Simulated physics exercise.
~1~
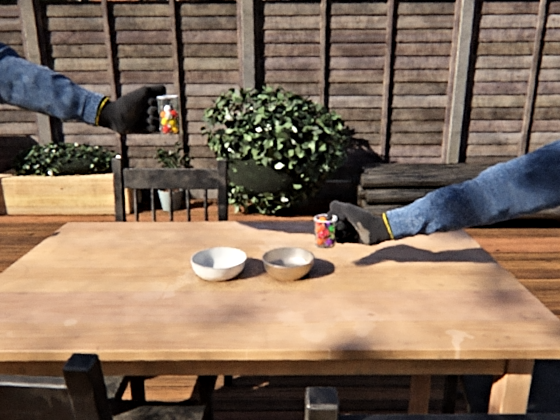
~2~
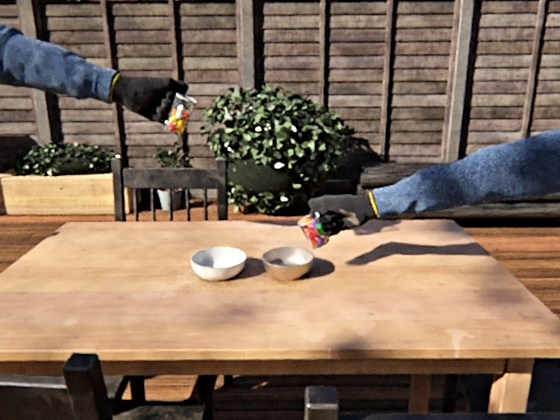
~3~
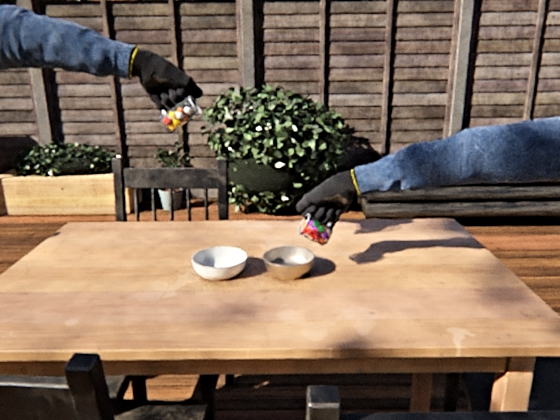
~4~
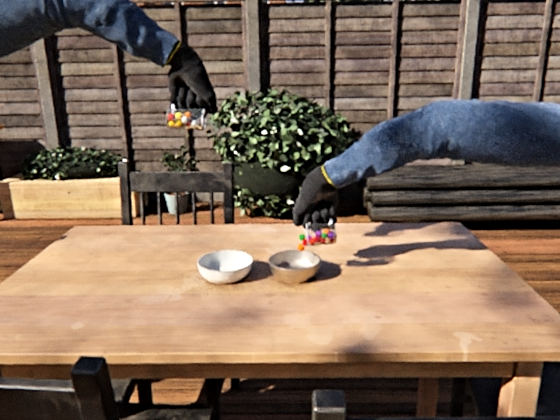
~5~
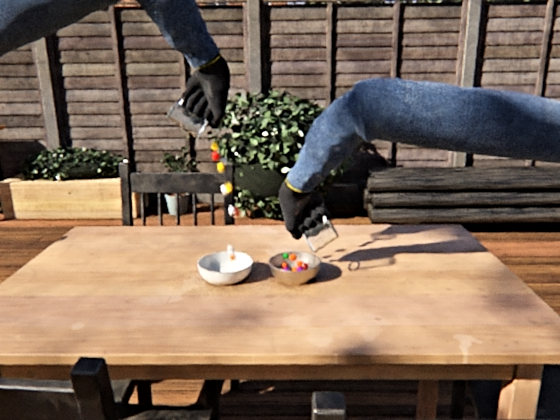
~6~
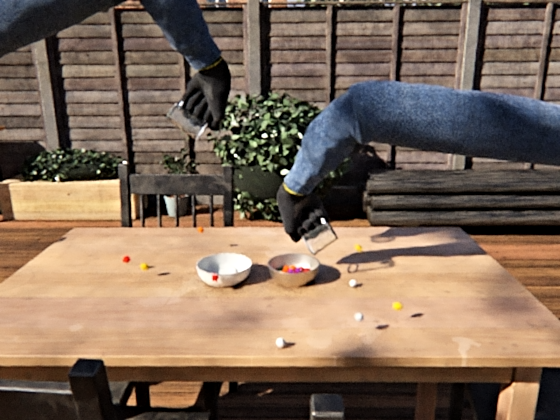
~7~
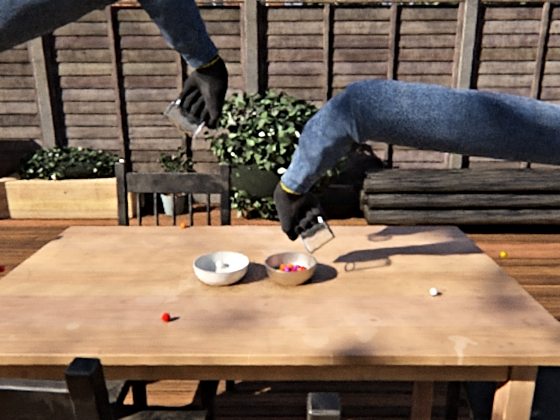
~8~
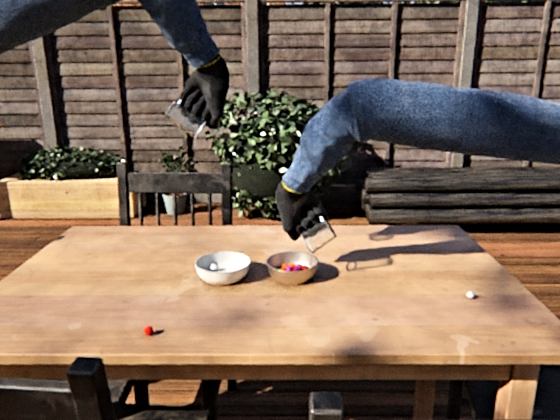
Two gloved hands in blue sleeves tipped clear cups of colourful little balls over two bowls on a wooden table. The low right cup filled its bowl neatly, while balls from the high left cup bounced across the table, leaving few in its bowl.
